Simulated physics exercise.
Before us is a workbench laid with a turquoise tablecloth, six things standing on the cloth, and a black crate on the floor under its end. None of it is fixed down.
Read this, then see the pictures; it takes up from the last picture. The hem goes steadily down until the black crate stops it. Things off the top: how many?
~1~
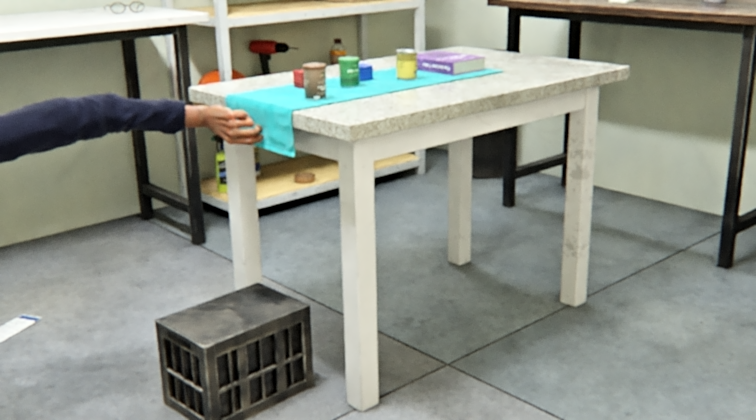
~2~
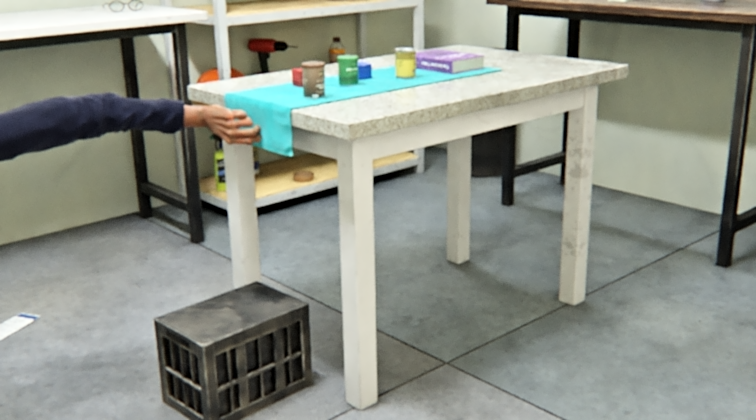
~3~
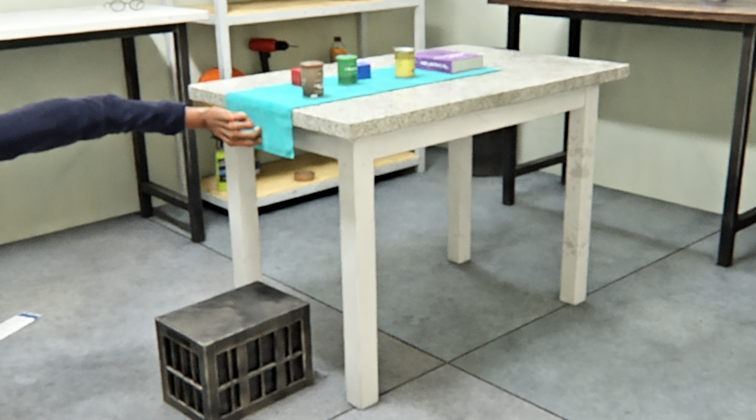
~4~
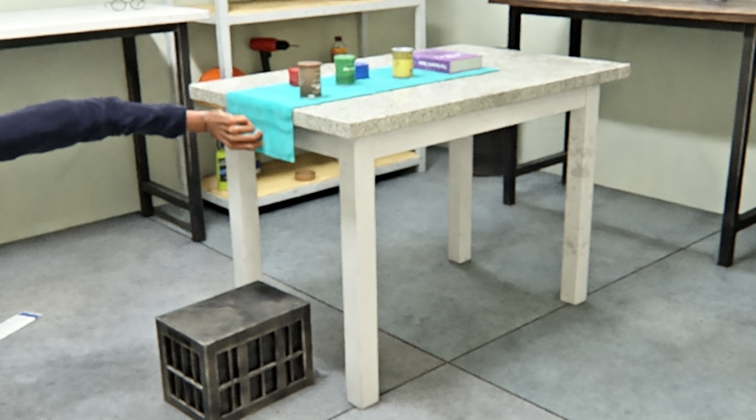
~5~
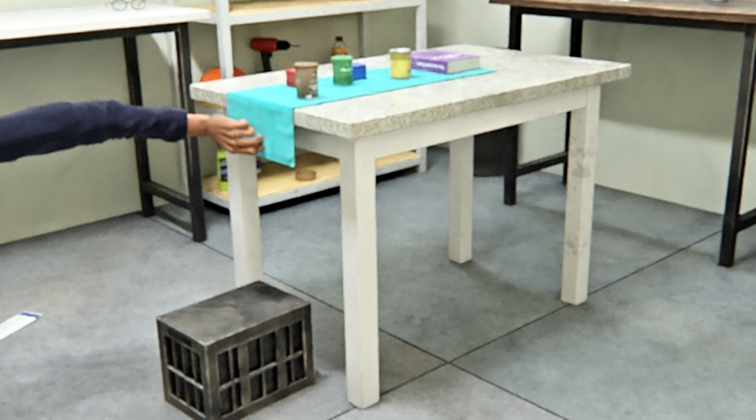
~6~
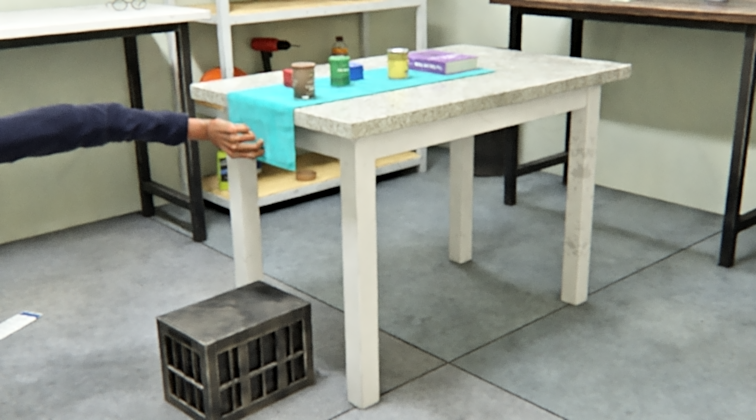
Four.
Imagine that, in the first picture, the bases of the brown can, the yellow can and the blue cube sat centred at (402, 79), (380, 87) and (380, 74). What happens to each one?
Brown can kept, yellow can dropped, blue cube kept.
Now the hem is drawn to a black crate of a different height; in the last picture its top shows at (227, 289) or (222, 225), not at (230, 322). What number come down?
For the first height 3, for the second 1.
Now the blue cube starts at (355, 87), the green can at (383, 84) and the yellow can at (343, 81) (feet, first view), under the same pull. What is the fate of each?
Blue cube - leaves the top. Green can - leaves the top. Yellow can - leaves the top.
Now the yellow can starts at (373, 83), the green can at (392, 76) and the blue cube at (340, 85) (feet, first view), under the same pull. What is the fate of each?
The yellow can will end up off, the green can will stay where it is, the blue cube will end up off.
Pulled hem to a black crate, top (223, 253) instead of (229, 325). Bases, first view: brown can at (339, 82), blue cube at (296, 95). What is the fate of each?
Observed: Brown can remains seated; blue cube departs.
Soon after, hem near (263, 199); brown can gone.
Then, hem near (264, 264); brown can, red cube and green can gone.
Further on, hem on the crate; brown can, red cube, green can and blue cube gone.
At rest, hem on the crate; brown can, red cube, green can and blue cube gone. The workbench loses four.
